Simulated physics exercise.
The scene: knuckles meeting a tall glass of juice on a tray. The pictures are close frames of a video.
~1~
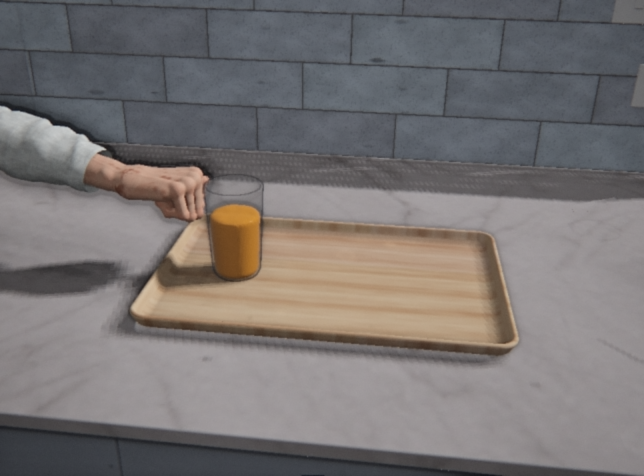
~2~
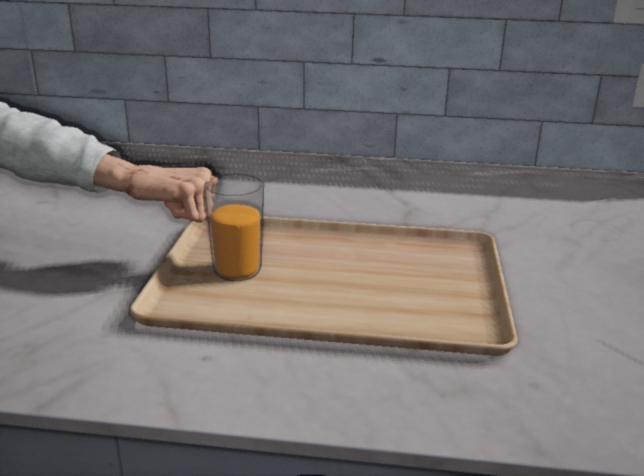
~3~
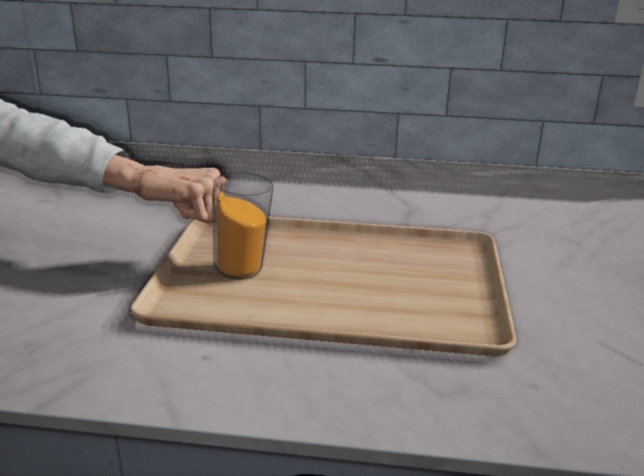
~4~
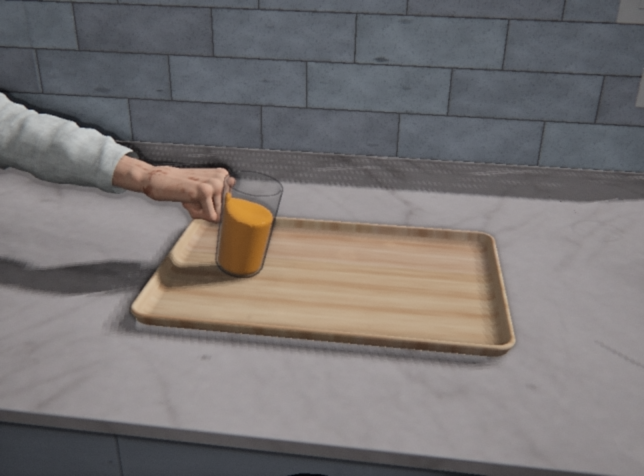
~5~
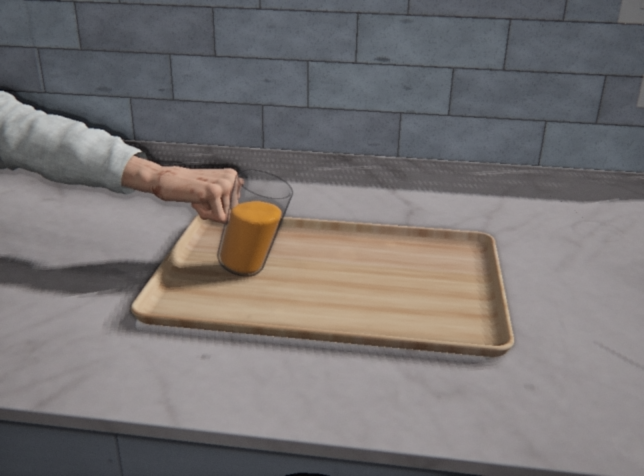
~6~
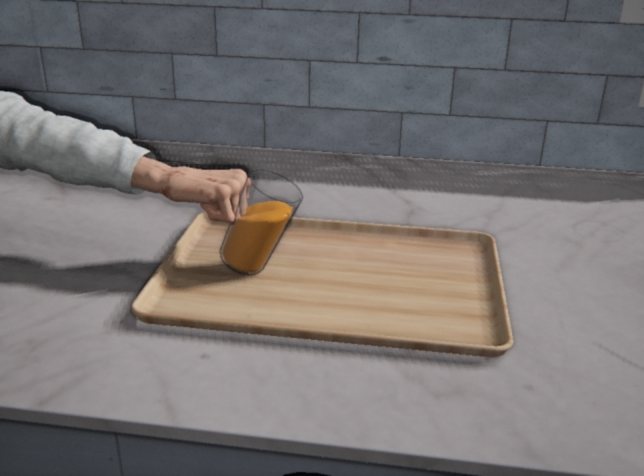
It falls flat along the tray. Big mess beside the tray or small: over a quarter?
In the end over a quarter gets off the tray.
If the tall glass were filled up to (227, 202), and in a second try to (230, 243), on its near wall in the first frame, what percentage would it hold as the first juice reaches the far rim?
Near 55 % and 45 %.
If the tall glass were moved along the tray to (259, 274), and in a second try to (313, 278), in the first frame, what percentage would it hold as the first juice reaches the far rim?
First some 65, then 85 per cent.
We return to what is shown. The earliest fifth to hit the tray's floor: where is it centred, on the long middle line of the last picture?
Roughly at (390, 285).
A moment on, the tall glass is falling and 100 per cent is in the glass, 0 on the tray and 0 above or beyond its rim.
Next, the tall glass lies on its side and 93 per cent is in the glass, 3 on the tray and 4 above or beyond its rim.
Then the tall glass lies on its side and 52 per cent is in the glass, 41 on the tray and 7 above or beyond its rim.
Later the tall glass lies on its side and 25 per cent is in the glass, 43 on the tray and 32 above or beyond its rim.
In the end 66 per cent is held by tray and glass, 34 is off the tray.
